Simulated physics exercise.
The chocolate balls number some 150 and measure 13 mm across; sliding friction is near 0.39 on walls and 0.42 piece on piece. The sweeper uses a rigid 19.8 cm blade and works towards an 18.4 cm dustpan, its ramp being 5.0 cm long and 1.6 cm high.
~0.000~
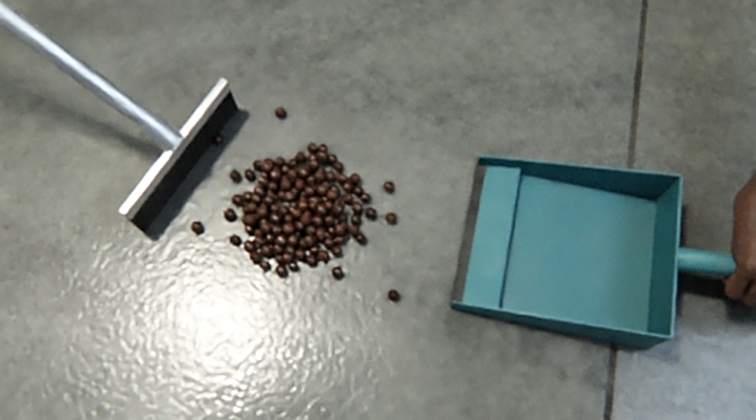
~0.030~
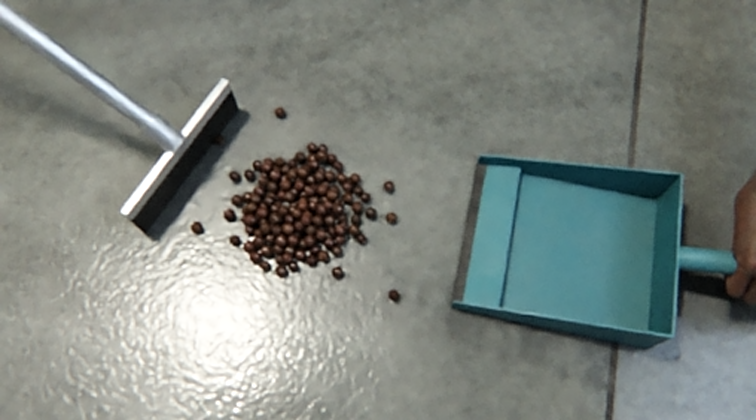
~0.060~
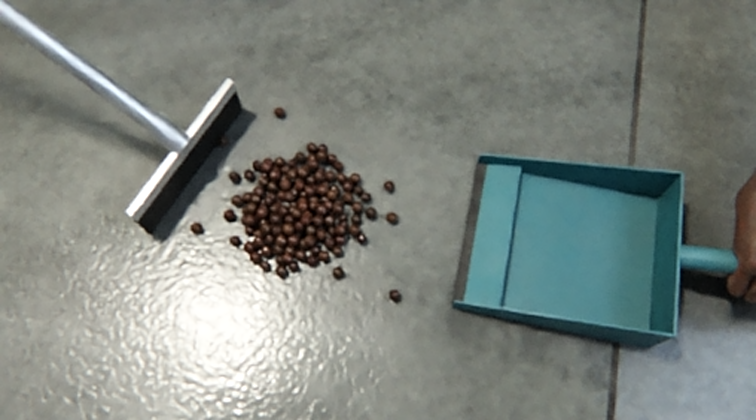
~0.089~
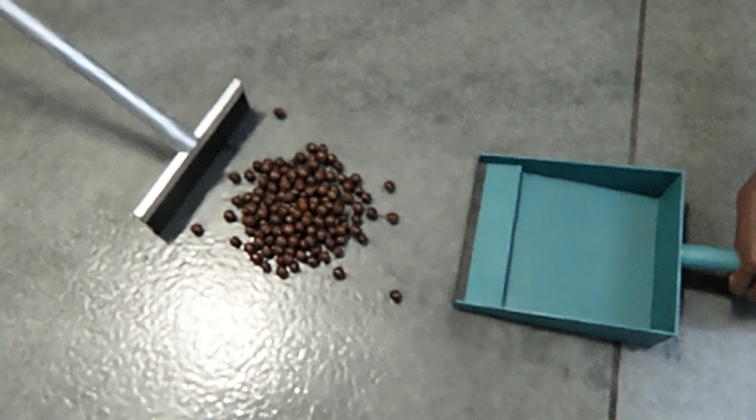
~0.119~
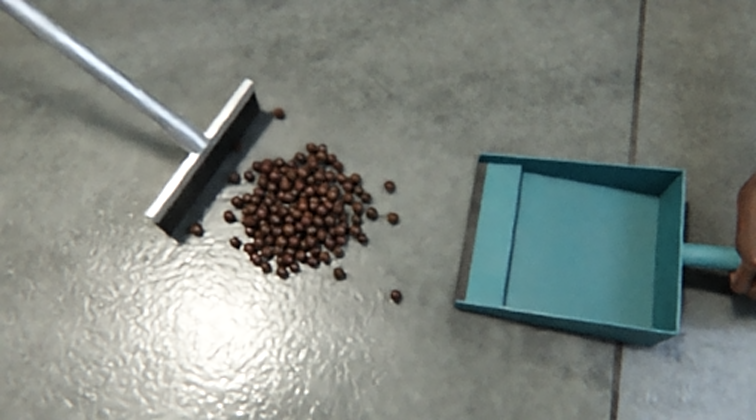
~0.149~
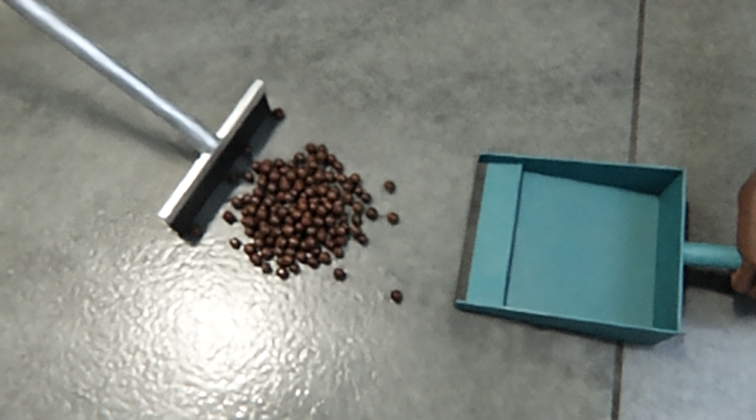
A flat-bladed sweeper on a metal handle slides a short way right across a grey floor, reaching the near edge of a pile of brown balls, which barely changes, while a hand at right holds a teal dustpan nearly still.
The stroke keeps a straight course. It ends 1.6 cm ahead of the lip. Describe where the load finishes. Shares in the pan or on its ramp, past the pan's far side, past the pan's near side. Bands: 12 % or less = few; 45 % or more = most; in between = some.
Shares - in the pan or on its ramp: Few; past the pan's far side: Few; past the pan's near side: Some.
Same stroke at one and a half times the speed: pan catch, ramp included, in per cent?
I'd put it at roughly 10 per cent.
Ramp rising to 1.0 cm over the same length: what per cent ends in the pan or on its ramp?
With that ramp, near 5 per cent.
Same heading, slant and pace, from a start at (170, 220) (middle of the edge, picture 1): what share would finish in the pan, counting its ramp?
Roughly 15 percent would end up there.
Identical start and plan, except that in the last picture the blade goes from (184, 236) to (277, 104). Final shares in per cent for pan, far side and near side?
Pan: 20, far side: 5, near side: 35.
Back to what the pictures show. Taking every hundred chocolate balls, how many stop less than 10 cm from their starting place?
It comes to near 35 percent.
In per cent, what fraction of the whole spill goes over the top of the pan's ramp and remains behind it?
Around 0 in a hundred.
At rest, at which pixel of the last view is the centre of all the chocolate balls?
In the last view, approximately (424, 257).
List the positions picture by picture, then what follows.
The first frame shows blade from (128, 213) to (225, 87), moved 0.0 cm, 0 of the pieces shifted so far; middle of the pieces at (303, 202); pan at (574, 255).
The second frame shows blade from (129, 214) to (226, 87), moved 0.2 cm, 0 of the pieces shifted so far; middle of the pieces at (303, 203).
The third frame shows blade from (135, 215) to (231, 88), moved 0.8 cm, 1 of the pieces shifted so far; middle of the pieces at (303, 203).
The fourth frame shows blade from (143, 216) to (239, 88), moved 1.8 cm, 1 of the pieces shifted so far; middle of the pieces at (303, 203).
The fifth frame shows blade from (155, 217) to (249, 88), moved 3.2 cm, 1 of the pieces shifted so far; middle of the pieces at (303, 203).
The sixth frame shows blade from (167, 218) to (260, 88), moved 4.6 cm, 1 of the pieces shifted so far; middle of the pieces at (303, 204); pan at (577, 252). The blade's pace is about 0.46 m/s, heading 11 degrees away from the viewer's side.
Then, at 0.42 s, middle of the blade 18 cm from the lip; 0 % over the lip, far side 0 %, near side 10 %.
Then, at 0.61 s, middle of the blade 9 cm from the lip; 0 % over the lip, far side 5 %, near side 15 %.
Then, at 0.91 s, middle of the blade 5 cm from the lip; 5 % over the lip, far side 5 %, near side 20 %.
By 1.5 s all is still; pan 5 %, far side 5 %, near side 20 %, in front of the lip or behind the blade 65 %.
